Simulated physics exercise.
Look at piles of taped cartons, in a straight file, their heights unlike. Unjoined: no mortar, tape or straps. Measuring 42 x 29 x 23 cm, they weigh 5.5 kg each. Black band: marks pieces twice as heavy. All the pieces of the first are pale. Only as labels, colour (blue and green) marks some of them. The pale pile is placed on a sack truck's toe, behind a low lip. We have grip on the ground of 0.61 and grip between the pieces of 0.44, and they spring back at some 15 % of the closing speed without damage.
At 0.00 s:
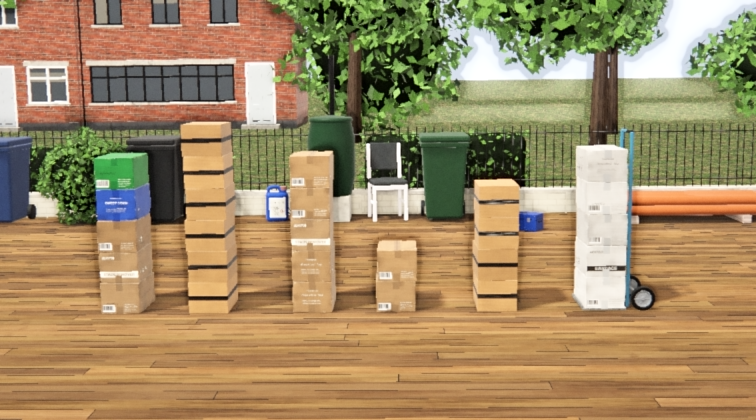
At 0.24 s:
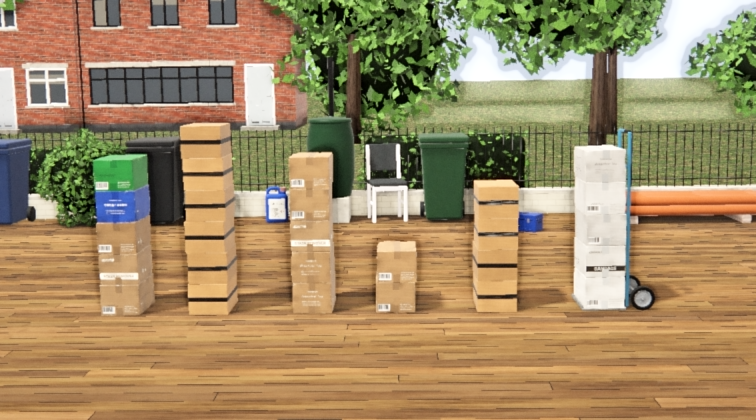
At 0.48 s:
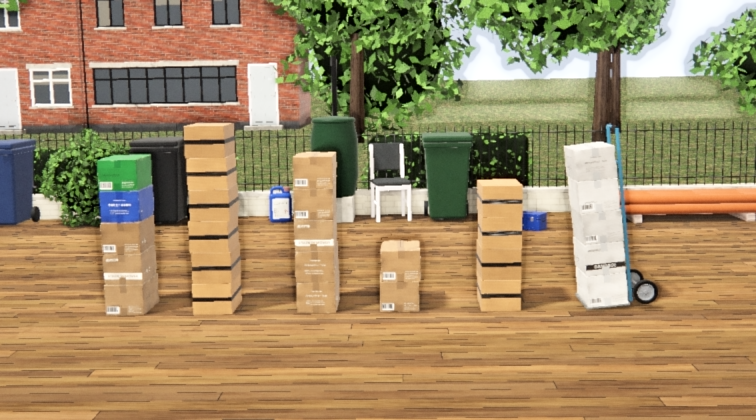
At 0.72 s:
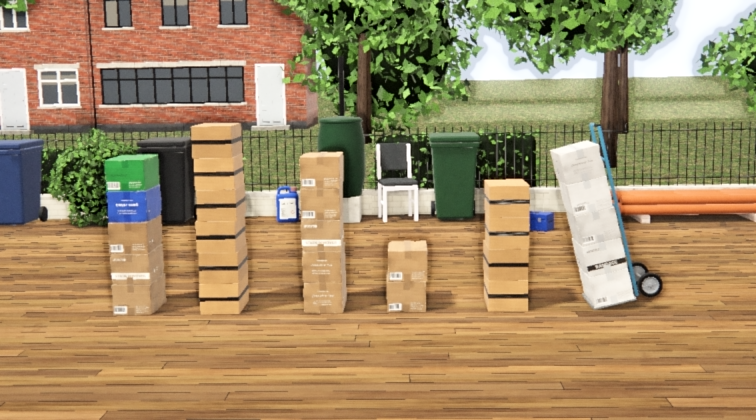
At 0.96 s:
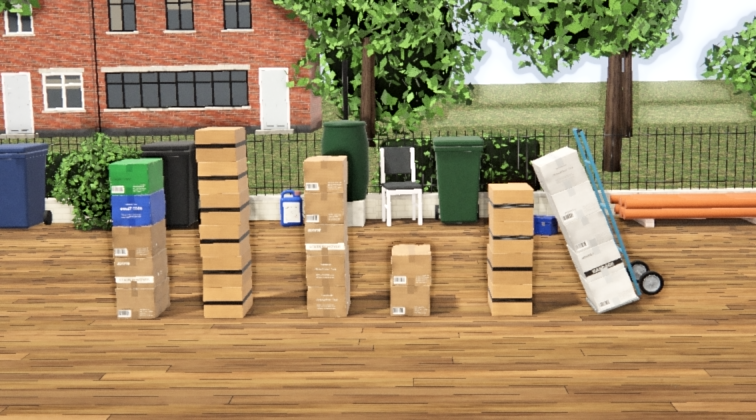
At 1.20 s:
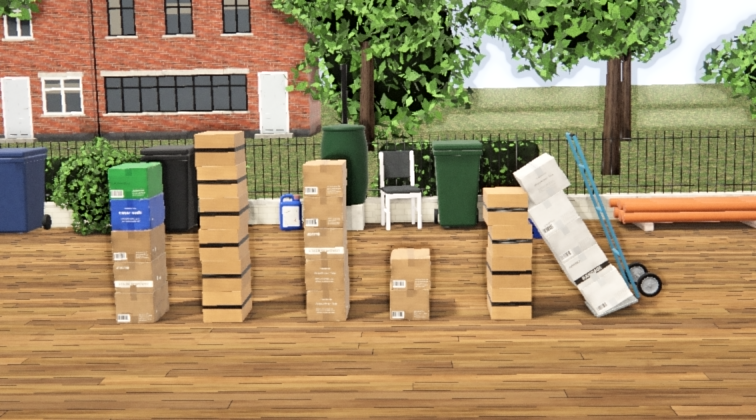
Six stacks of taped cardboard cartons, uneven in height, stand in a row on a wooden deck, seen from the front before a fence, trees and a brick building. Brown stacks, the leftmost topped with green and blue, stand left of a white stack on a blue hand truck. The truck tilts left, the white cartons lean further and separate from its frame, and the view shifts slightly.
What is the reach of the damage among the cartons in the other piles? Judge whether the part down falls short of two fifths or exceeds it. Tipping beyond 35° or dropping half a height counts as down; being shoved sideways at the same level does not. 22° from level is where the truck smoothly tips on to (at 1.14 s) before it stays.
It falls short of two fifths.
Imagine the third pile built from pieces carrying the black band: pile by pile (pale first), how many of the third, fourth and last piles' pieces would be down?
Then the third pile would have 0 down, the fourth 0, and the last 0.
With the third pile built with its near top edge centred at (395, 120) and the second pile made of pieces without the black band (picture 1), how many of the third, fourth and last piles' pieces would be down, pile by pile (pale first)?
Pile by pile that makes third 6, fourth 5, last 4.
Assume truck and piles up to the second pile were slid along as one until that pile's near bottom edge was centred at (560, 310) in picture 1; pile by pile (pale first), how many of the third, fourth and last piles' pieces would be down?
Third 0, fourth 0, last 0.
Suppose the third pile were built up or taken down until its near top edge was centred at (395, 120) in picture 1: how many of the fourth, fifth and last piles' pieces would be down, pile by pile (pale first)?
In that case fourth 0, fifth 0, last 0.
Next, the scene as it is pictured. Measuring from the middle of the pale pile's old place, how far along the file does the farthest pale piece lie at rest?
About 60 cm along the file.
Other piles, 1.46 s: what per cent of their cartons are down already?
By then 0 %.
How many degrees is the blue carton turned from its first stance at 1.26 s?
Roughly 0°.
After 1.26 s, 0 of the pale pile down; none of the 22 other cartons down, 1 disturbed.
At rest (2.2 s), 0 of the pale pile down; none of the 22 other cartons down, 1 disturbed; green carton unmoved; blue carton unmoved. That is 0 per cent. As the last picture would show them, middles, green carton near (136, 181), blue carton near (138, 211).
